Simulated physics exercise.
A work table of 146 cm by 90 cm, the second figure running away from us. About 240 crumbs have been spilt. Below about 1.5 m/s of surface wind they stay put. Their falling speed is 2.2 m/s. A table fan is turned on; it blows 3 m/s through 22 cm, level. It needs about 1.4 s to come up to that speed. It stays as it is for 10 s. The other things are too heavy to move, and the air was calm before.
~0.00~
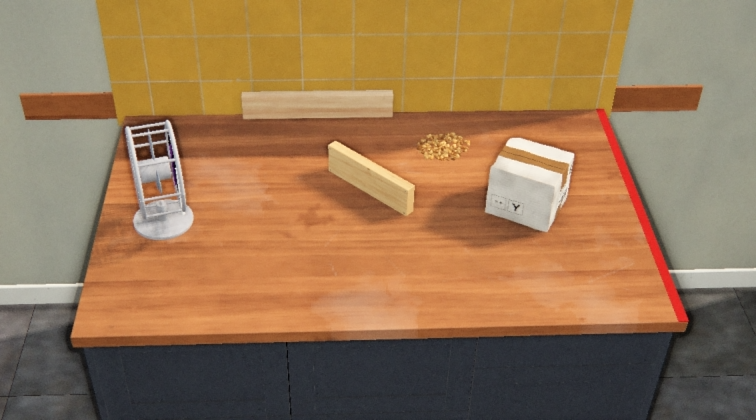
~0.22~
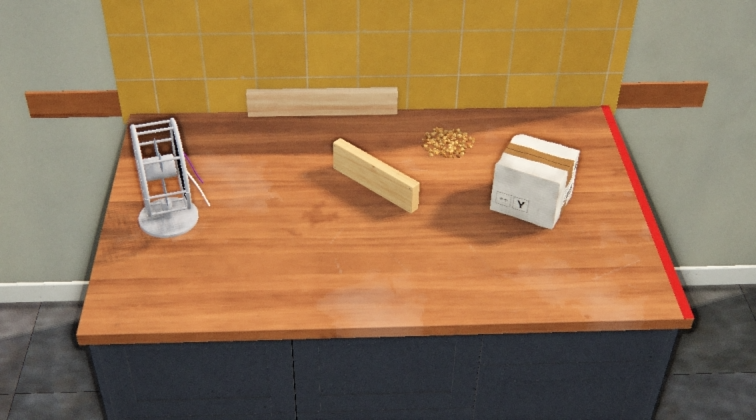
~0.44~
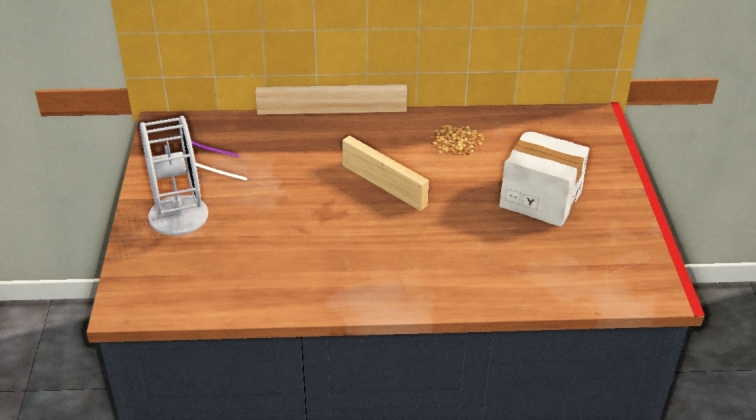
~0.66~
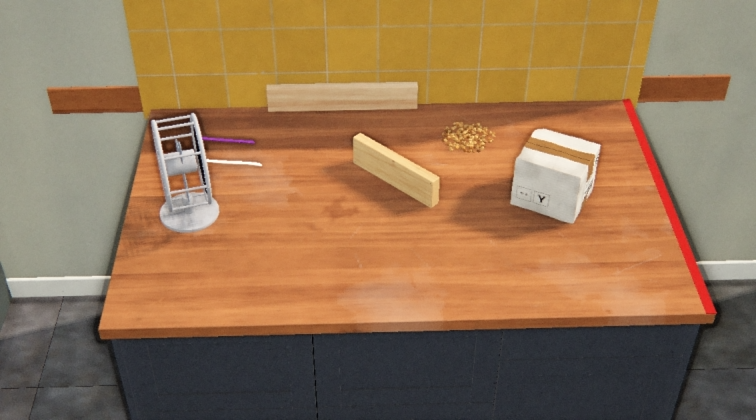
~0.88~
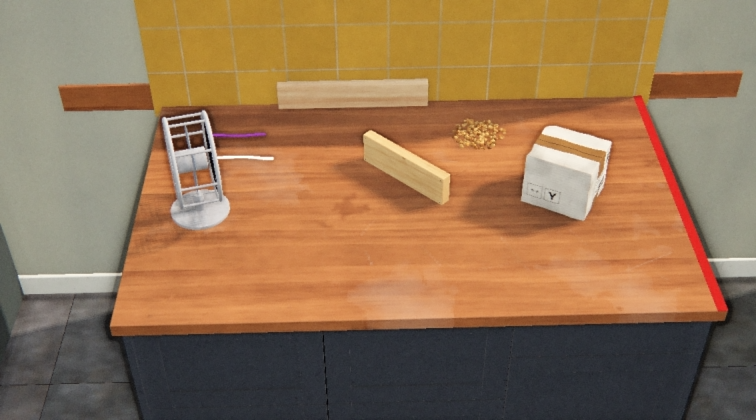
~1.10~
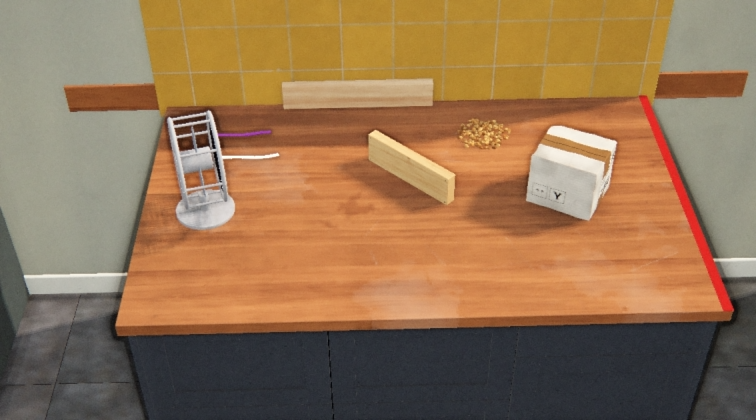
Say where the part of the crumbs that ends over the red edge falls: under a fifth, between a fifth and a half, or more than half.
Of the crumbs, less than a fifth end over the red edge.
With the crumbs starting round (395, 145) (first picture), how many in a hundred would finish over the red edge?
Then about 2 %.
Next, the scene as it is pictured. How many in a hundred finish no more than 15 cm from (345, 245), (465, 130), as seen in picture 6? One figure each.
In turn about 0 %, 90 %.
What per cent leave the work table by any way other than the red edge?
Near 0 %.
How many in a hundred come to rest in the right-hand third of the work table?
Near 30 %.
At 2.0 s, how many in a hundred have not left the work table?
Near 100 %.
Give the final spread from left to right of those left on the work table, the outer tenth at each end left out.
About 10 cm.
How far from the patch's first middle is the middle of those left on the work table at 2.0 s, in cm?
About 0 cm.
After 2.0 s the count stands so, 0 % are over the red edge; the middle of those still in play is near (482, 133).
After 3.2 s the count stands so, 0 % are over the red edge; the middle of those still in play is near (485, 135).
After 5.5 s the count stands so, 0 % are over the red edge; the middle of those still in play is near (487, 137).
After 10.0 s, at the end, 5 % are over the red edge; the middle of those still in play is near (490, 136).
